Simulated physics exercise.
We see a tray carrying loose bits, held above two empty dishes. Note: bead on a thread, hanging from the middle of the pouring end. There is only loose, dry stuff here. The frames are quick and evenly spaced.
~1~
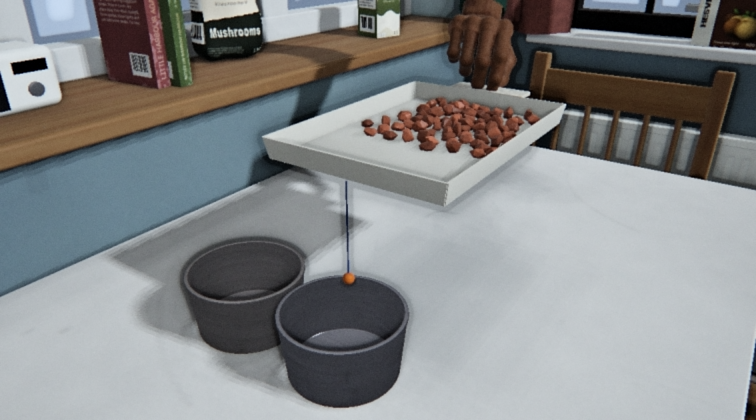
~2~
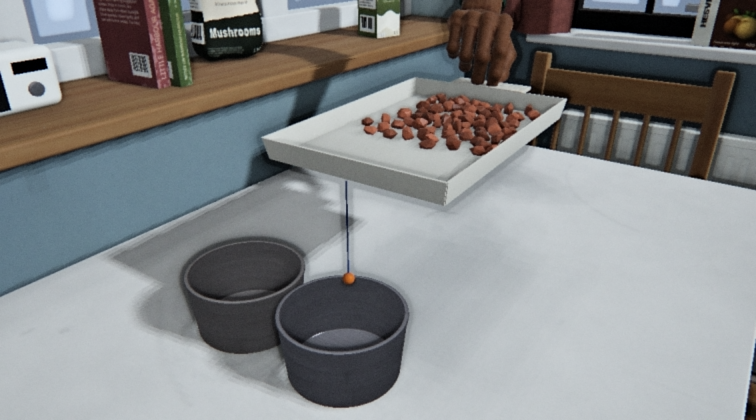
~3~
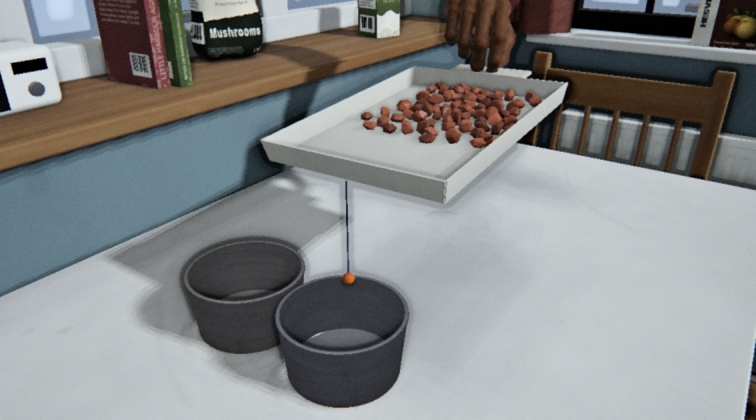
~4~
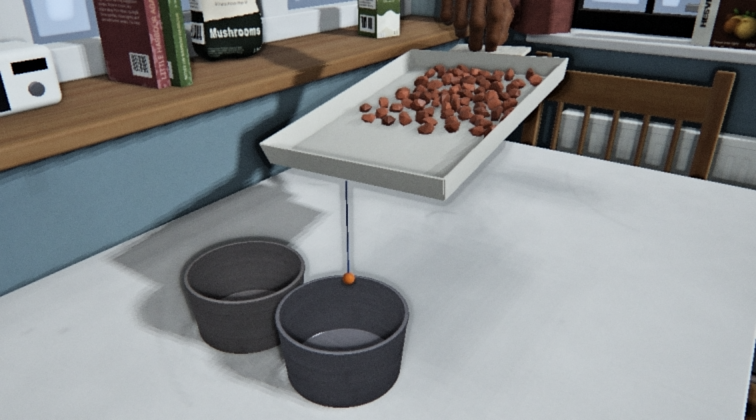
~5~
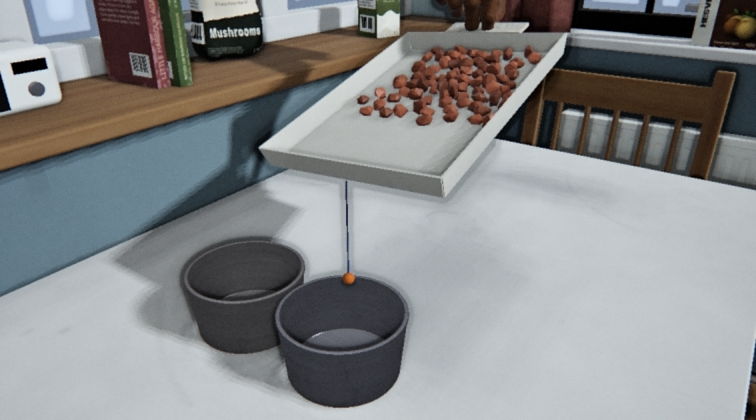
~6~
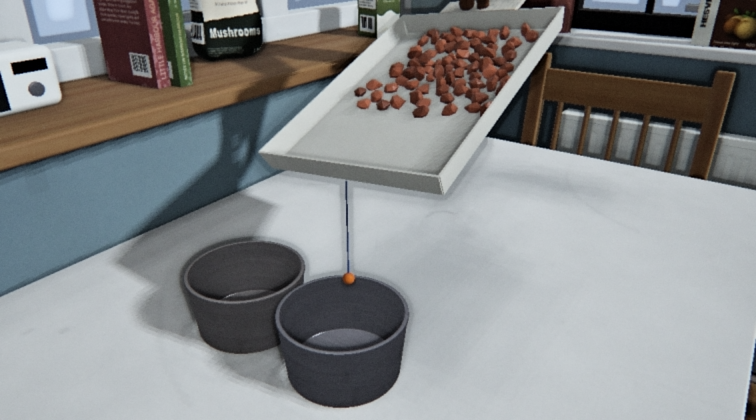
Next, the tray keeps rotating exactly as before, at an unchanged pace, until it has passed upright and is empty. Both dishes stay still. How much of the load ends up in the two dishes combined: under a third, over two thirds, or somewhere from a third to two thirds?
Combined, the dishes end up with over two thirds.
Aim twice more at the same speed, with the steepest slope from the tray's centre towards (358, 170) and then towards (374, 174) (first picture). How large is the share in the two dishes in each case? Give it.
Close to 60 percent first and close to 50 percent second.
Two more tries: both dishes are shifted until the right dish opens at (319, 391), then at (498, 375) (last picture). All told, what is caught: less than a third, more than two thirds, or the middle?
On the first try the answer is under a third, and on the second it is below one third.
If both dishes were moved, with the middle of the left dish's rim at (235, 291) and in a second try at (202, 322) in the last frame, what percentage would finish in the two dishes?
Close to 90 in a hundred, then close to 30 in a hundred.
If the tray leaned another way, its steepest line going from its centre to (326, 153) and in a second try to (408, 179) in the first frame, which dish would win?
Point by point: The left side, then the right side.
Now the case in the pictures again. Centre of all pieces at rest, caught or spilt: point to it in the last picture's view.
Last view, resting centre - approx. (258, 330).
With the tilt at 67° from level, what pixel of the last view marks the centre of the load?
The middle of the pieces sits at roughly (308, 146).
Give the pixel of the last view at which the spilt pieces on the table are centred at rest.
Roughly pixel (205, 386).
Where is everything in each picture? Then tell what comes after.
In the first frame, corners of the pouring end (268, 136) and (446, 181), level; middle of the load (455, 126), bits of crushed brick; left dish (204, 318); right dish (301, 369); bead on its thread (349, 278).
In the second frame, corners of the pouring end (268, 137) and (445, 180), level; middle of the load (455, 123).
In the third frame, corners of the pouring end (267, 139) and (444, 178), tipped barely, lowest at the left corner; middle of the load (455, 113).
In the fourth frame, corners of the pouring end (266, 142) and (442, 176), tipped a little, lowest at the left corner; middle of the load (454, 99).
In the fifth frame, corners of the pouring end (264, 146) and (440, 174), tipped clearly, lowest at the left corner; middle of the load (452, 85).
In the sixth frame, corners of the pouring end (264, 150) and (437, 173), tipped clearly, lowest at the left corner; middle of the load (448, 70); left dish (204, 318); right dish (301, 369).
Just after the last frame, tray tipped steeply; almost all on the tray; just a few in the air.
A moment on, tray tipped past a quarter turn; roughly a quarter on the tray; about a tenth in the right dish; roughly a third in the left dish; roughly a quarter outside both; about a tenth in the air.
Further on, tray tipped past a quarter turn; roughly a quarter in the right dish; roughly half in the left dish; roughly a quarter outside both.
When it is over, tray tipped past a quarter turn; roughly a quarter in the right dish; roughly half in the left dish; roughly a quarter outside both.
